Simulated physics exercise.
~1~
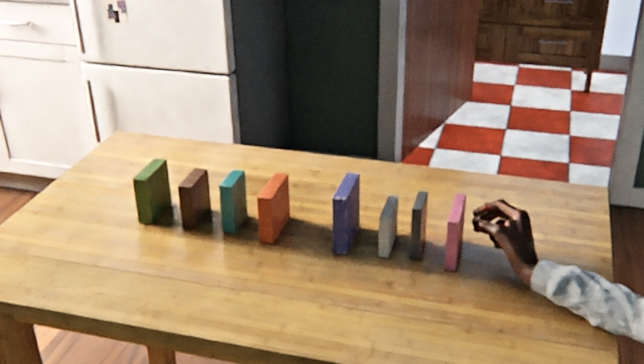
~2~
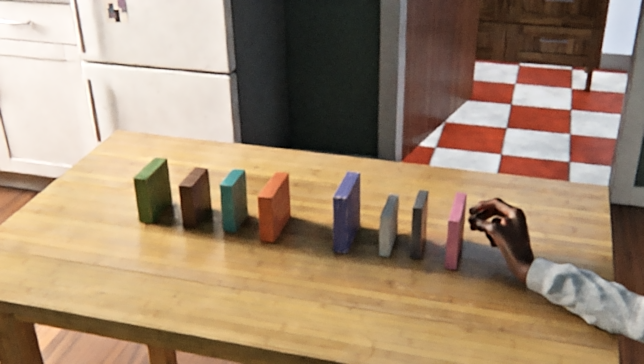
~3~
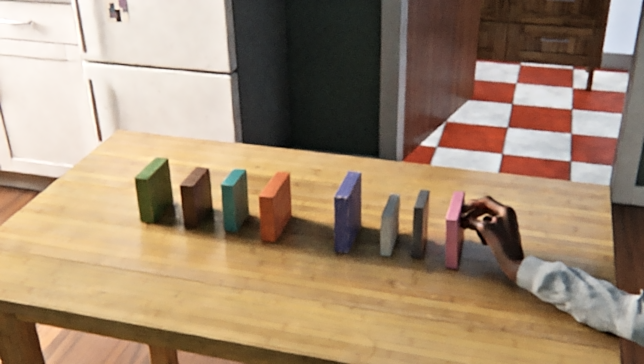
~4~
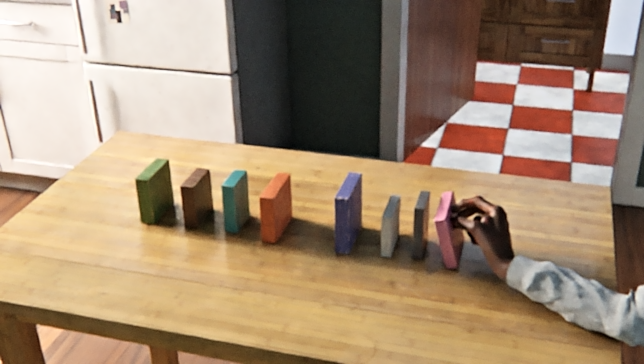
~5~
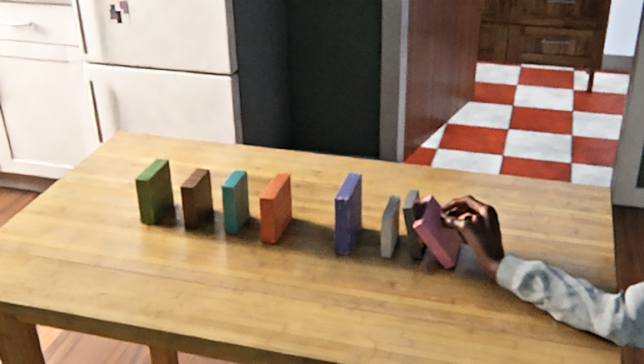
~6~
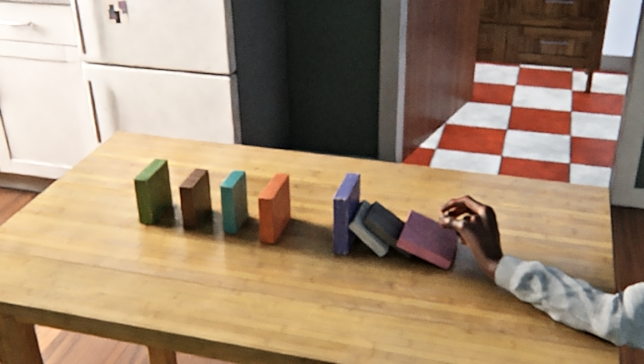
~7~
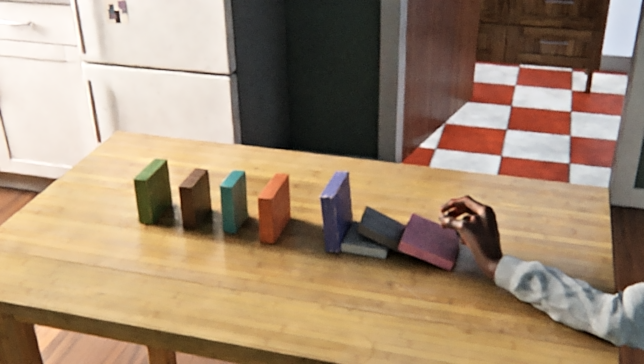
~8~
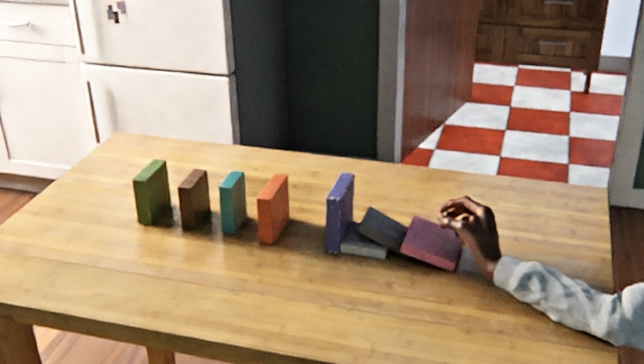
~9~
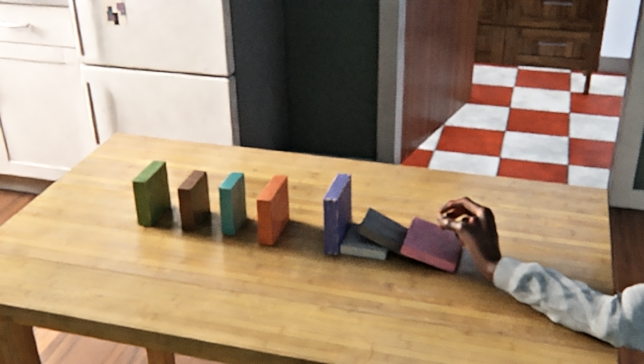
A hand in a pale sleeve reaches in from the right over a wooden kitchen table, seen from slightly above, with white cabinets and a red-and-white checked floor behind. Green, brown, turquoise and orange blocks stand in a row from the left, then, past a gap, blue, white, grey and pink ones. The fingers push the top of the pink board leftward until it tips into the grey board. The grey board knocks over the white block, which falls against the blue block and shifts it slightly left. Finally the pink, grey and white pieces lie toppled, while the blue block and the four at left remain upright.
